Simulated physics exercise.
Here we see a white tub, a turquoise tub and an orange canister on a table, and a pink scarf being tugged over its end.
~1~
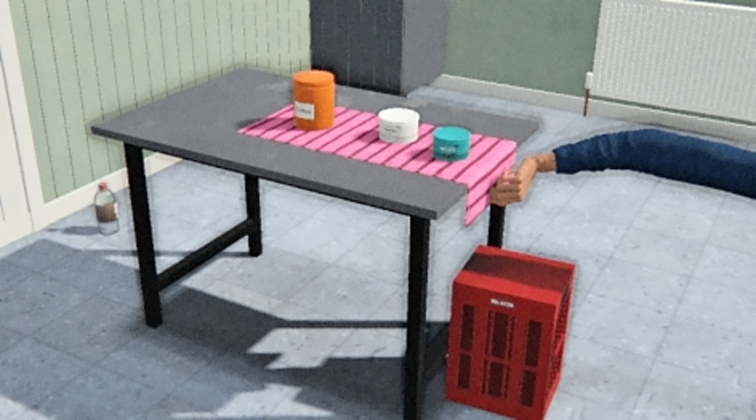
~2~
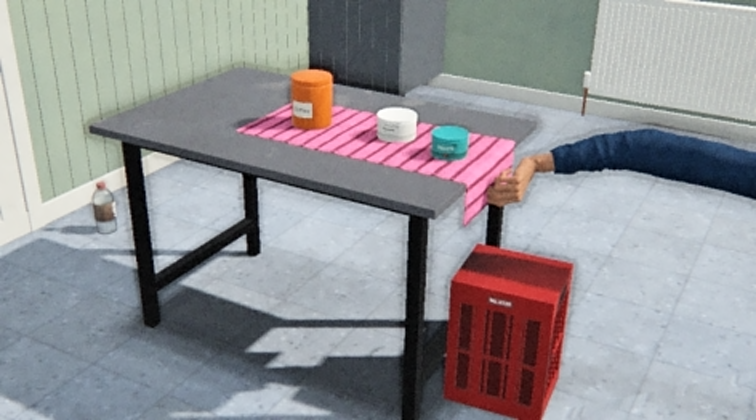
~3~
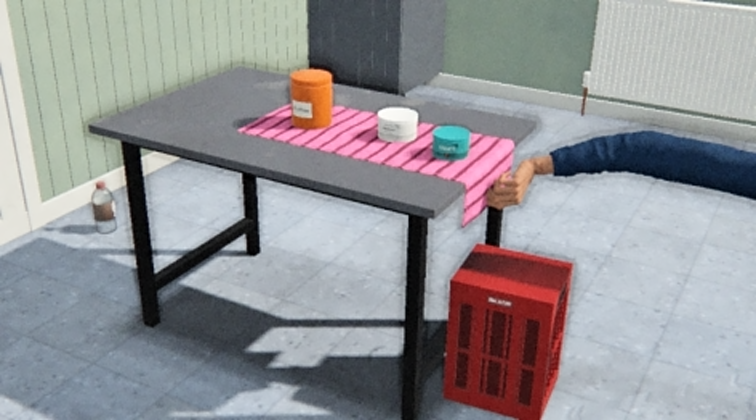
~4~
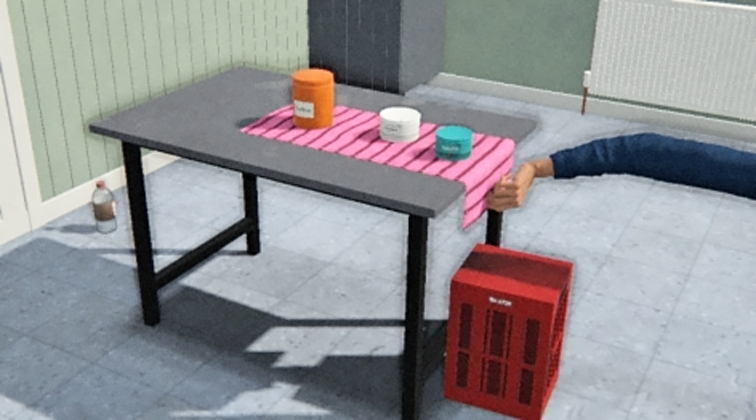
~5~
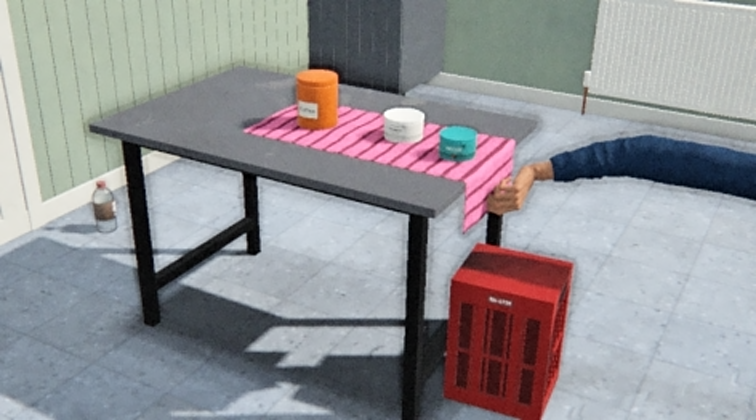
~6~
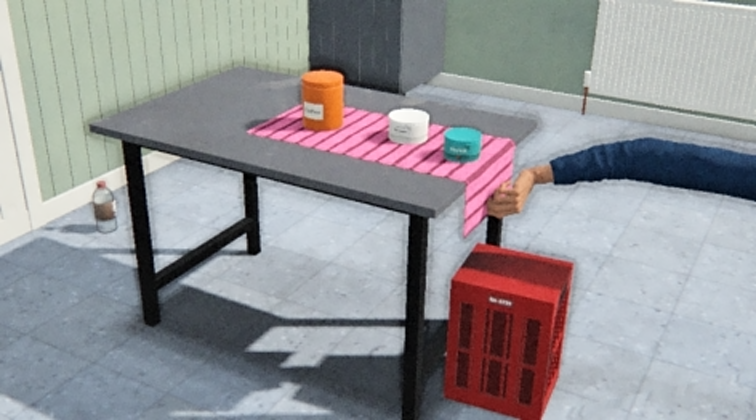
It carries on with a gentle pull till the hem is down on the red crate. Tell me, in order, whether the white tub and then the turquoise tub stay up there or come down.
First to last, the white tub stays up there, the turquoise tub comes down.
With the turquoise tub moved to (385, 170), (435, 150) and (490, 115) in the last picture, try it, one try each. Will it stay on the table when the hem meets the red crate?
At the first it remains up there; at the second it is carried off; at the third it stays on.
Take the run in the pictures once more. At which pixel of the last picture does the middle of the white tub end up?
About (459, 137).
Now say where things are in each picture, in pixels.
Scarf end (466, 228); white tub (399, 115); turquoise tub (452, 133); orange canister (313, 76); top of the crate (525, 287), in the first picture.
Scarf end (464, 227), far hem (237, 131); turquoise tub (450, 133); turquoise tub stands on the cloth, in the second picture.
Scarf end (462, 228); white tub (398, 114), in the third picture.
Scarf end (463, 231), far hem (240, 131); turquoise tub (454, 133), in the fourth picture.
Scarf end (463, 234); white tub (404, 115), in the fifth picture.
Scarf end (464, 239), far hem (247, 133); white tub (409, 116); turquoise tub (463, 134); top of the crate (523, 285), in the sixth picture.
Then, 0.82 s past the final frame, hem on the crate; white tub carried along near (449, 135); turquoise tub over the edge.
Then, 1.34 s past the final frame, hem on the crate; white tub carried along near (458, 137); turquoise tub over the edge.
When it is over, hem on the crate; white tub carried along near (458, 137); turquoise tub over the edge. The white tub keeps clear of the edge and the turquoise tub falls off.
